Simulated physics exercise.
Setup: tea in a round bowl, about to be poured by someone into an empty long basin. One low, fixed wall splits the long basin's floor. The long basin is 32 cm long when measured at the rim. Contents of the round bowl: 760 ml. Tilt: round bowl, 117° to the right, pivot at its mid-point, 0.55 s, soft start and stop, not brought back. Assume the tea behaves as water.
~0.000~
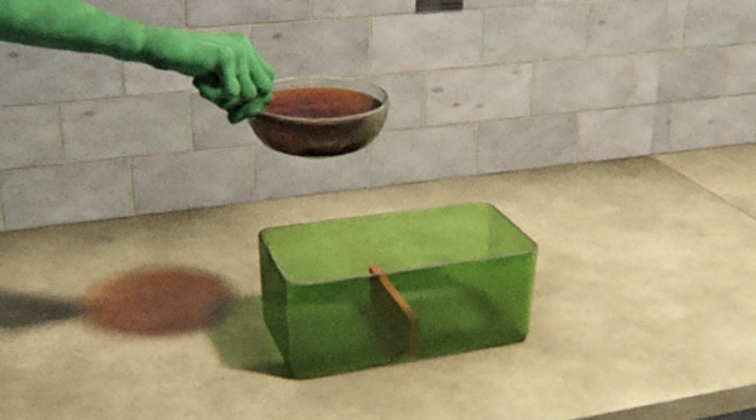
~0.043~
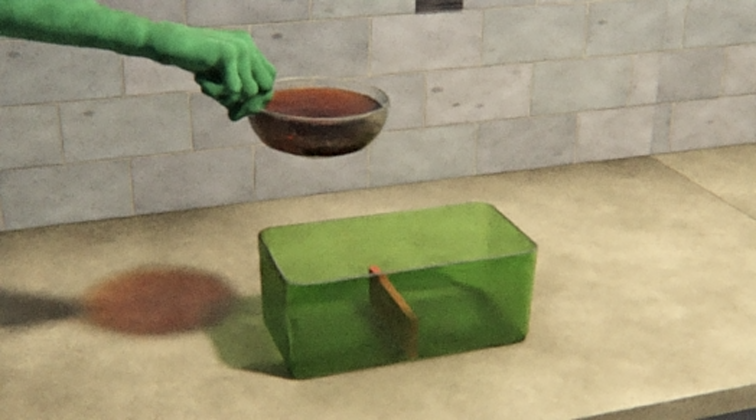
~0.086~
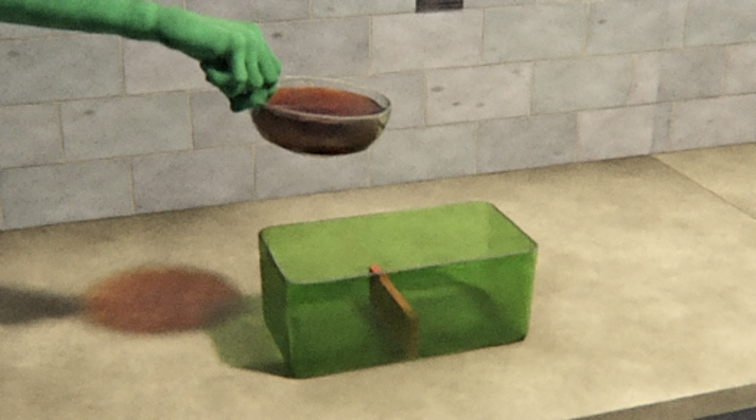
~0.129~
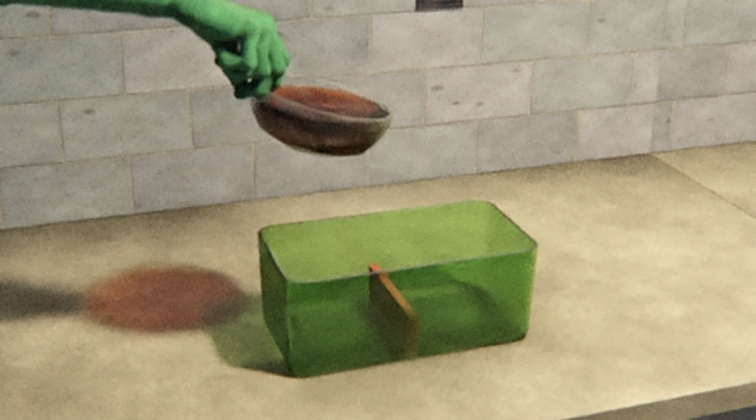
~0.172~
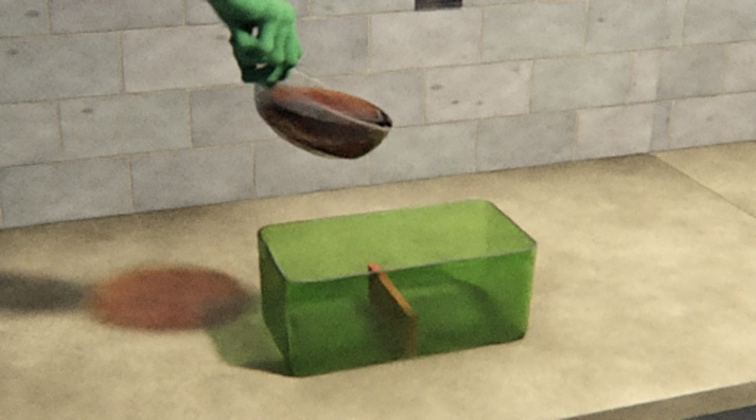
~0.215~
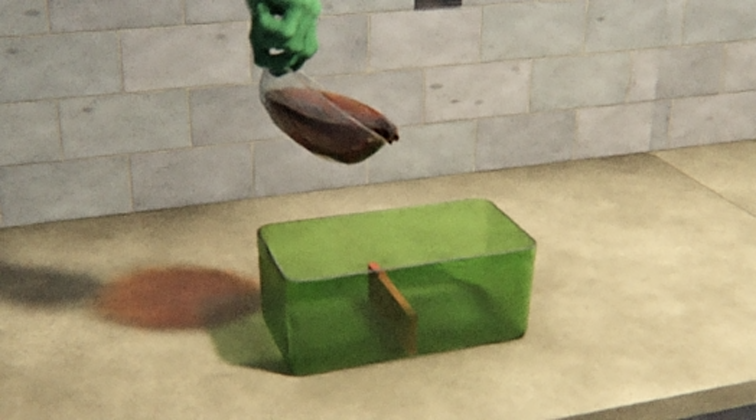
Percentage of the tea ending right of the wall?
69 per cent.
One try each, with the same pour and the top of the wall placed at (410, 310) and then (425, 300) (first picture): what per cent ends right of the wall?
One try each: Around 50 percent and then around 35 percent.
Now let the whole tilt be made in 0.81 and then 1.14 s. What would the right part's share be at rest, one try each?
80 in a hundred, followed by 85 in a hundred.
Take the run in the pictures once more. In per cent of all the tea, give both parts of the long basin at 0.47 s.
Near 2 on the left, 64 on the right.
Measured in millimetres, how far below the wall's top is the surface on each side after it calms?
The left comes to roughly 46 mm and the right to roughly 34 mm.
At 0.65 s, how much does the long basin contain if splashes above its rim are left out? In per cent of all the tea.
Some 88 per cent.
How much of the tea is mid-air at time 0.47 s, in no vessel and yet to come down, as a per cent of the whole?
Near 32 per cent of it all.
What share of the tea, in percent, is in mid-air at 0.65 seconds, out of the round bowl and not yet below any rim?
It comes to some 12 percent of the total.
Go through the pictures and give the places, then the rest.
Tilt 0°; pouring edge (384, 93); surface from (248, 111) to (380, 99); the long basin's rim runs from (272, 258) to (514, 225); the wall's top is at (393, 292), in the first picture.
Tilt 2°; pouring edge (385, 95); surface from (249, 110) to (380, 101), in the second picture.
Tilt 7°; pouring edge (386, 100); surface from (250, 106) to (382, 103), in the third picture.
Tilt 15°; pouring edge (387, 109); surface from (254, 101) to (383, 105), in the fourth picture.
Tilt 26°; pouring edge (385, 121); surface from (258, 99) to (374, 110); 3 per cent is over the edge, in the fifth picture.
Tilt 39°; pouring edge (381, 136); surface from (263, 98) to (363, 114); 12 per cent is over the edge, in the sixth picture.
After 0.47 s the tilt is 110° and 1 per cent is still to pour, 2 is left of the wall and 65 right of it.
After 0.65 s the tilt is 117° and 0 per cent is still to pour, 19 is left of the wall and 70 right of it.
After 0.84 s the tilt is 117° and 0 per cent is still to pour, 27 is left of the wall and 69 right of it.
After 1.05 s the tilt is 117° and 0 per cent is still to pour, 28 is left of the wall and 69 right of it.
In the end 28 per cent lies left of the wall, 69 right of it and 3 outside.
